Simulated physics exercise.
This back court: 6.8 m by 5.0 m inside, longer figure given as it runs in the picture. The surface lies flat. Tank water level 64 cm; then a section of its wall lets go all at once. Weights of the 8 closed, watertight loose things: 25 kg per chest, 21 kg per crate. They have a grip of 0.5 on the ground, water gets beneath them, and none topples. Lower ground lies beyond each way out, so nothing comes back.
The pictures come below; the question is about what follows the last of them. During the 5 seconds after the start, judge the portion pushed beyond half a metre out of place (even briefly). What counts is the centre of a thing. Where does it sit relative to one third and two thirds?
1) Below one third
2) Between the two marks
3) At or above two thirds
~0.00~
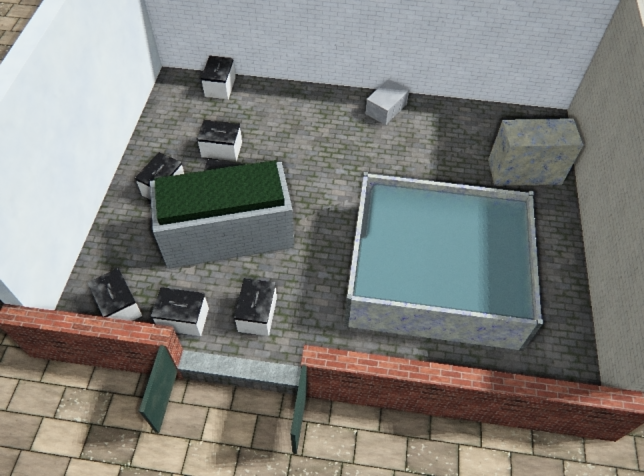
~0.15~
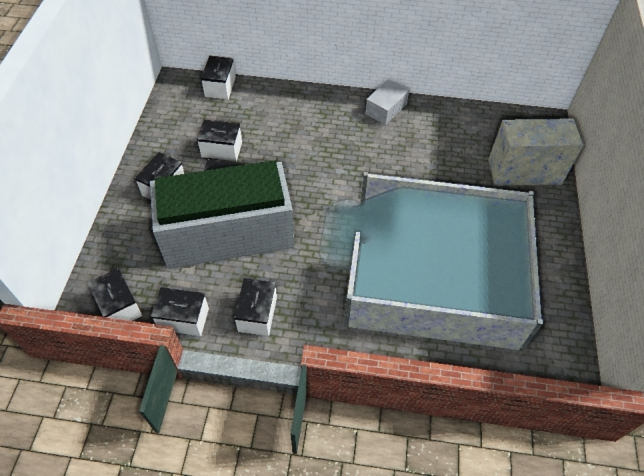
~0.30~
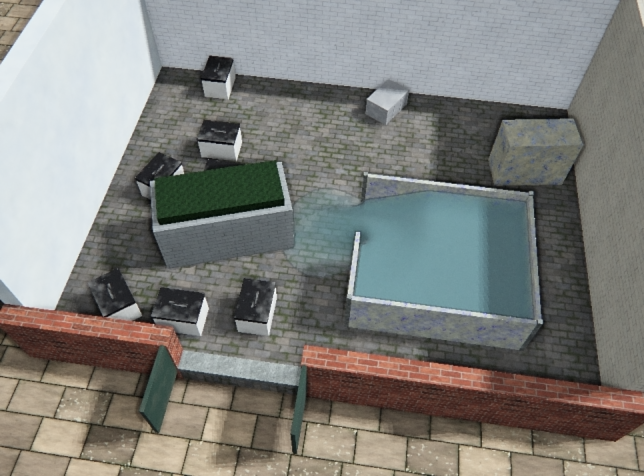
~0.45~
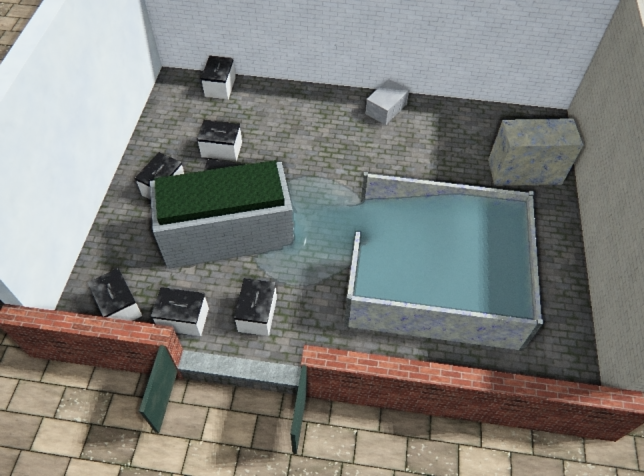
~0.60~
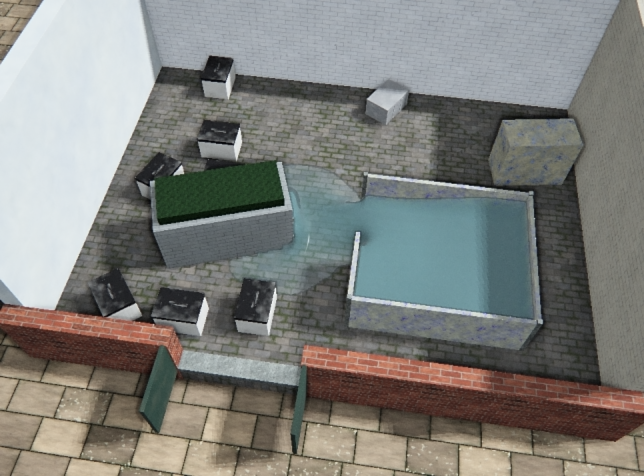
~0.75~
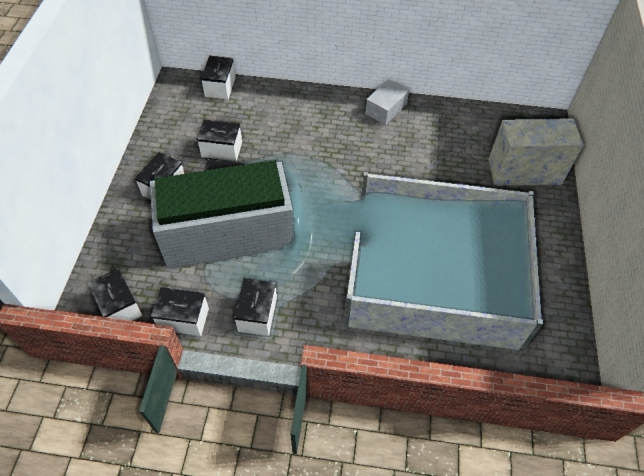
Between the two marks (2).
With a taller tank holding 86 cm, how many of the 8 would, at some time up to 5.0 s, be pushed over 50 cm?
Under that setup the answer is 5.
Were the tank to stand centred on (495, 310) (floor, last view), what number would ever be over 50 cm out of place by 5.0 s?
4.
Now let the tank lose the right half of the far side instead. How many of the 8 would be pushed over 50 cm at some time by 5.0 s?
In that case 2 of them.
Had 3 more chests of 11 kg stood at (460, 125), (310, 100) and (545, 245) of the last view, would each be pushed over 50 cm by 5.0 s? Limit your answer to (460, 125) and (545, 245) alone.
Taking them in turn, the first is below the mark and the second below the mark.
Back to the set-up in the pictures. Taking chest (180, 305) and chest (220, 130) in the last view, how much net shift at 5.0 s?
Net shifts, in order: 10 cm and 50 cm.
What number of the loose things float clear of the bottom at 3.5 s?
By my count, 1.
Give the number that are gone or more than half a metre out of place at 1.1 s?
The number comes to 0.
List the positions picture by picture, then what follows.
In the first frame, a chest at (255, 300) rests on the ground; a crate at (388, 94) rests on the ground; water covers 3.7 m2; 0 of 8 have shifted.
In the second frame, a chest at (255, 300), on the bottom; a crate at (388, 94), on the bottom; 4.2 m2 under water; 0 of 8 have shifted.
In the third frame, a chest at (255, 300) rests on the ground; a crate at (388, 94) rests on the ground; 4.9 m2 under water; 0 of 8 have shifted.
In the fourth frame, a chest at (255, 300), on the bottom; a crate at (388, 94) rests on the ground; 5.4 m2 under water; 0 of 8 have shifted.
In the fifth frame, a chest at (255, 300) rests on the ground; a crate at (388, 94), on the bottom; water covers 6.0 m2; 0 of 8 have shifted.
In the sixth frame, a chest at (255, 300), on the bottom; a crate at (388, 94), on the bottom; 6.6 m2 under water; 0 of 8 have shifted.
After 1.1 s 0 of 8 are over 50 cm from their spots; 0 afloat.
After 2.2 s 1 of 8 are over 50 cm from their spots; 0 afloat.
After 3.5 s 3 of 8 are over 50 cm from their spots; 1 afloat.
After 5.0 s 2 of 8 are over 50 cm from their spots, and 3 have been at some point; 1 afloat.
